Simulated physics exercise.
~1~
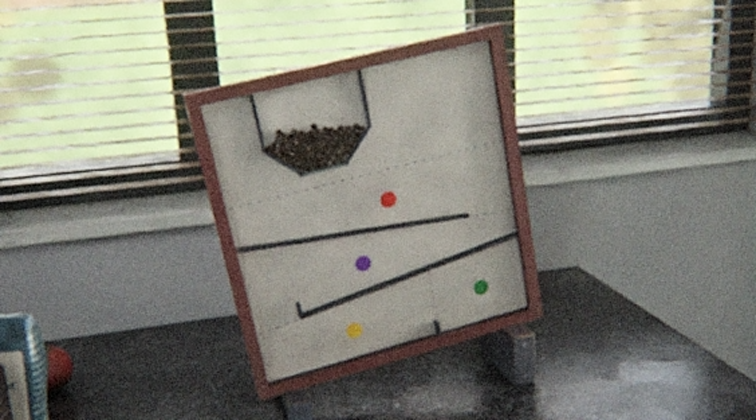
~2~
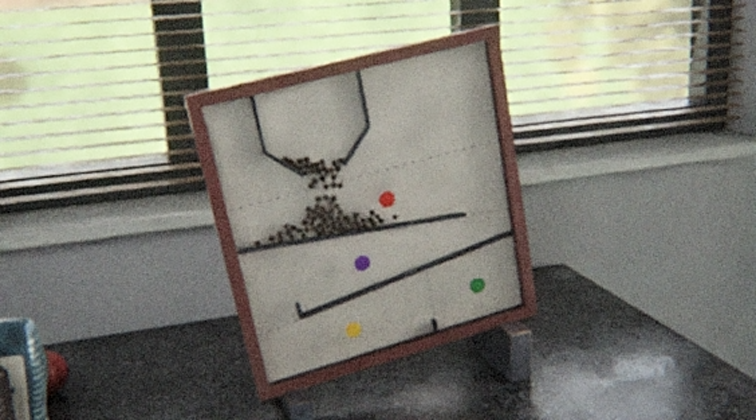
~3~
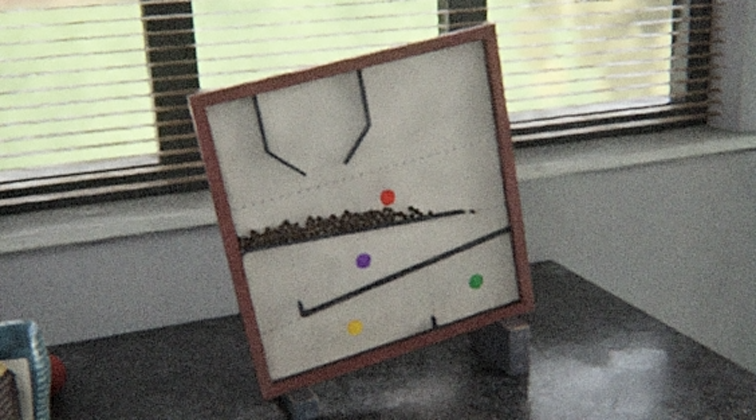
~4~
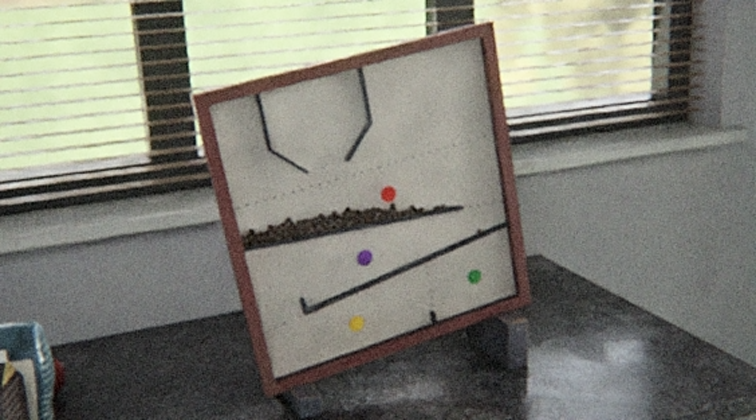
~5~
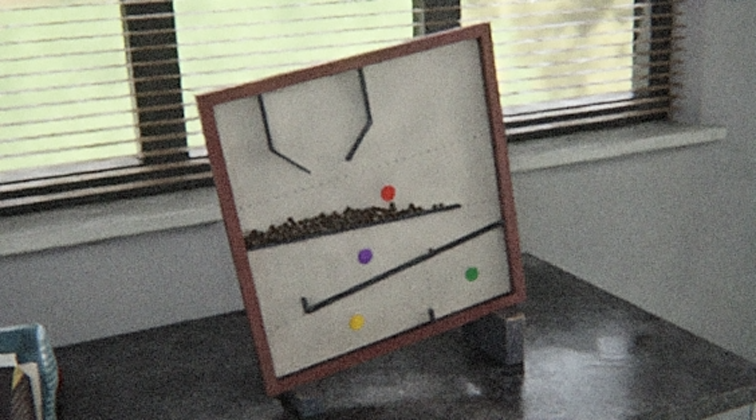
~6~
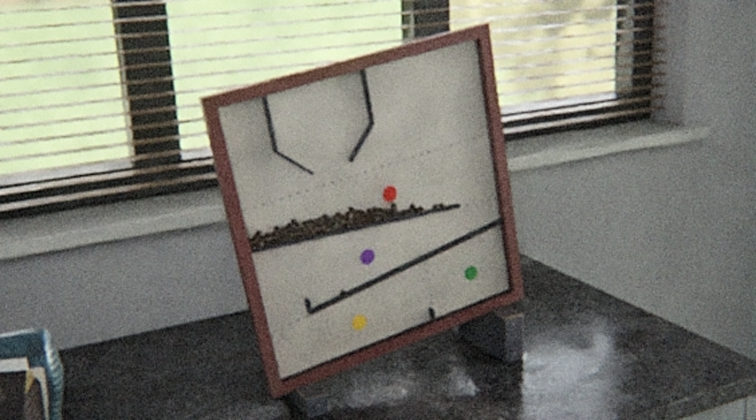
On a dark tabletop by a blinded window, dark beads pouring from a hopper in a tilted case and settling along the upper ramp.
